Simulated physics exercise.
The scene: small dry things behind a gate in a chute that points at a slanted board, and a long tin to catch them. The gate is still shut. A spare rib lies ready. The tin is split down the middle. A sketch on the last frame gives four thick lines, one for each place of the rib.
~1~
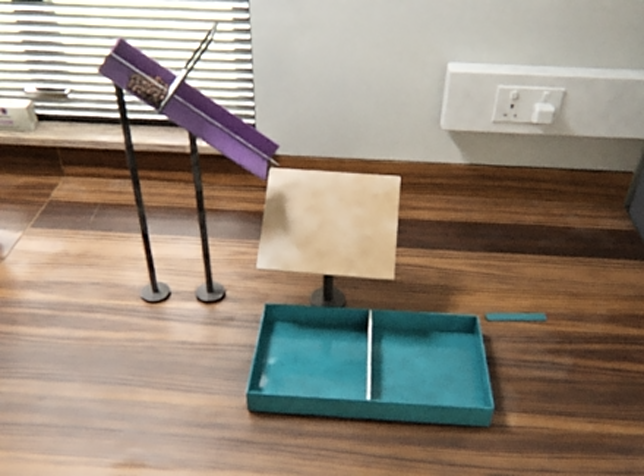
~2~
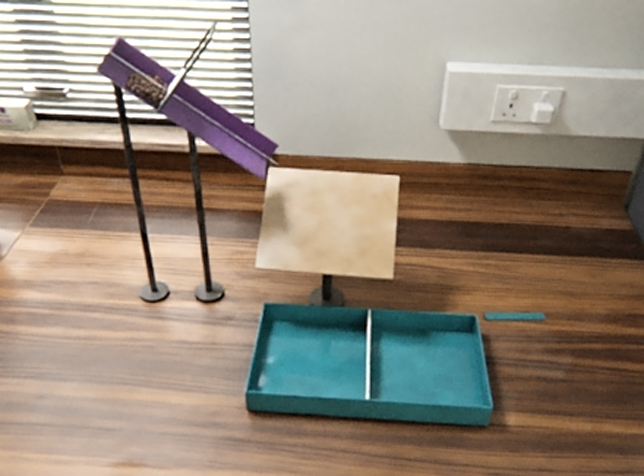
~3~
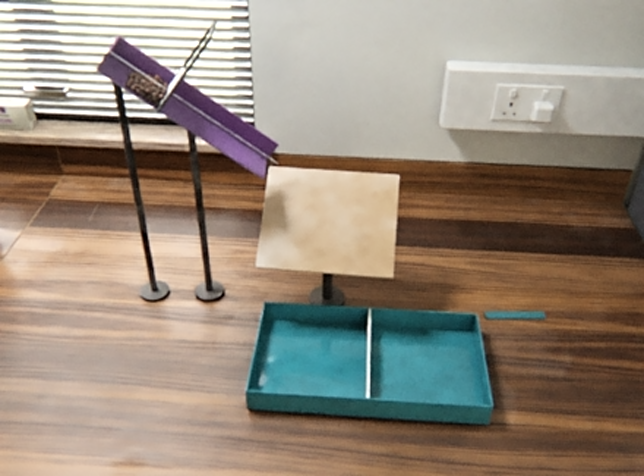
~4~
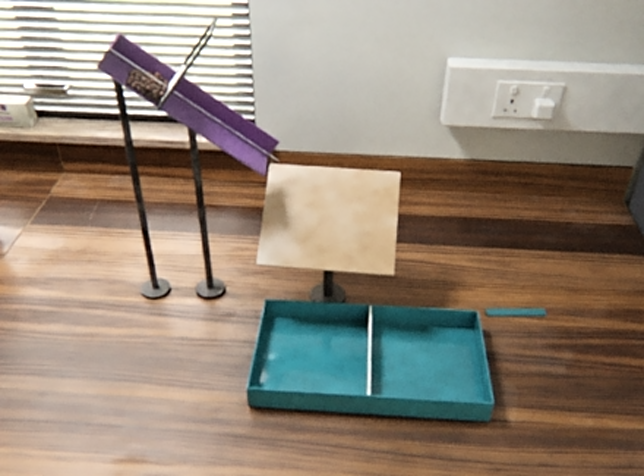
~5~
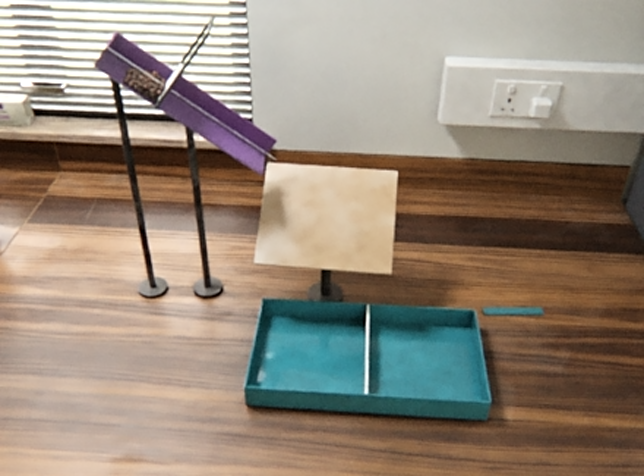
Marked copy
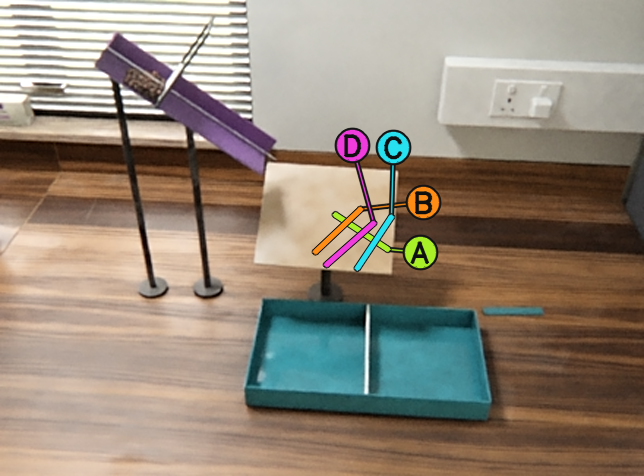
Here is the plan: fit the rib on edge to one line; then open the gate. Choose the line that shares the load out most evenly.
Go for A.
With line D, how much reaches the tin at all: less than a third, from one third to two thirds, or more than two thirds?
More than two thirds.
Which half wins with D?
The left half.
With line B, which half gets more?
Left.
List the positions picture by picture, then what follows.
The first picture shows load behind the gate near (153, 86), allspice berries; lip of the chute near (266, 171), sloping fairly steeply.
The second picture shows middle of the board near (329, 221), tilted fairly steeply; middle of its low edge near (323, 273); of its high edge near (334, 172).
The third picture shows front corners of the tin near (246, 391) and (492, 406); front end of its middle wall near (368, 398); gate still shut near (178, 78).
The fourth picture shows middle of the load near (152, 81); lip near (266, 167).
The fifth picture shows middle of the load near (150, 80); lip near (263, 166).
On the marked copy, line A from (335, 214) to (387, 249); line B from (360, 209) to (315, 251); line C from (391, 216) to (357, 268); line D from (373, 223) to (326, 264).
Choosing A, of what is caught, close to a third in the left half, close to two thirds in the right.
Choosing B, of what is caught, the bulk in the left half, a small share in the right.
Choosing C, of what is caught, all but a few in the left half, a small share in the right.
Choosing D, of what is caught, all but a few in the left half, a small share in the right.
